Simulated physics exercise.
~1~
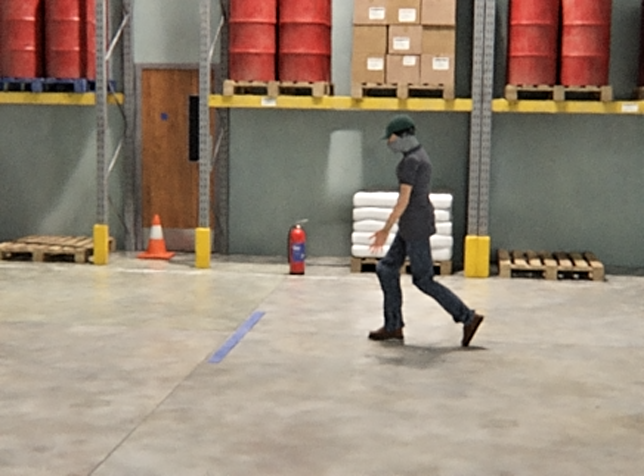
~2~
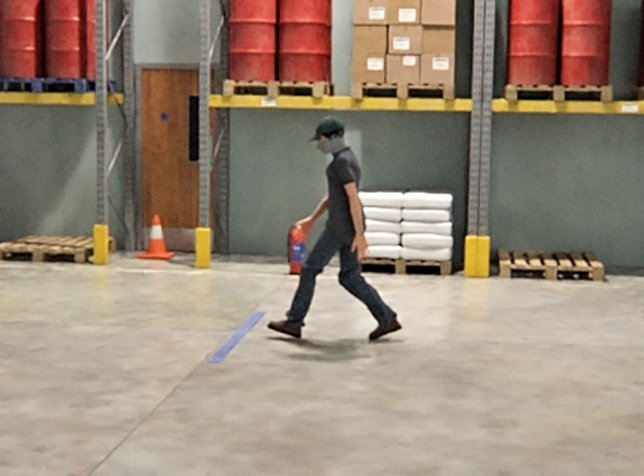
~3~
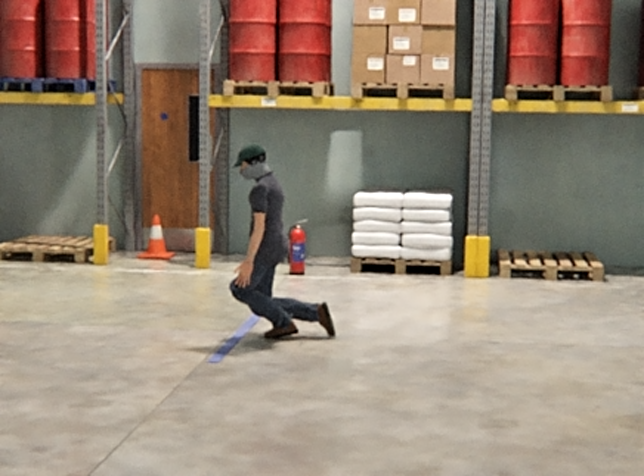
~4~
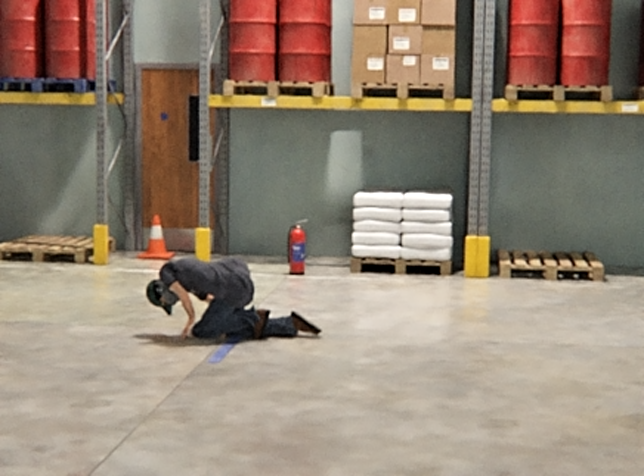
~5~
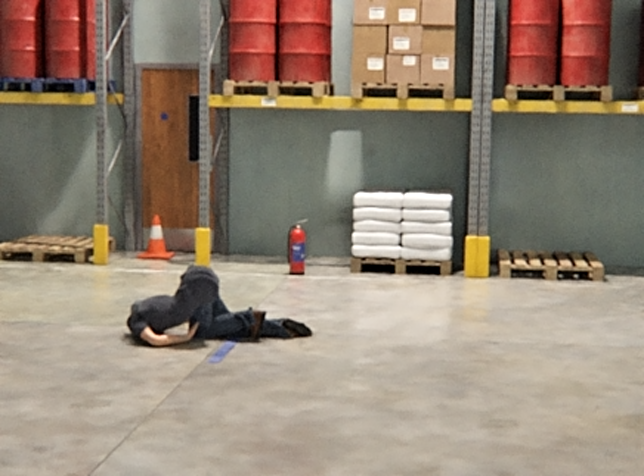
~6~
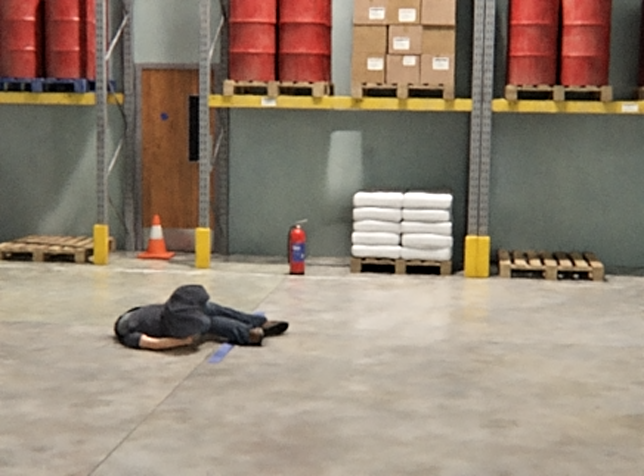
Man in green cap walking left across warehouse floor, sinking to his knees, folding forward and lying still across blue strip.
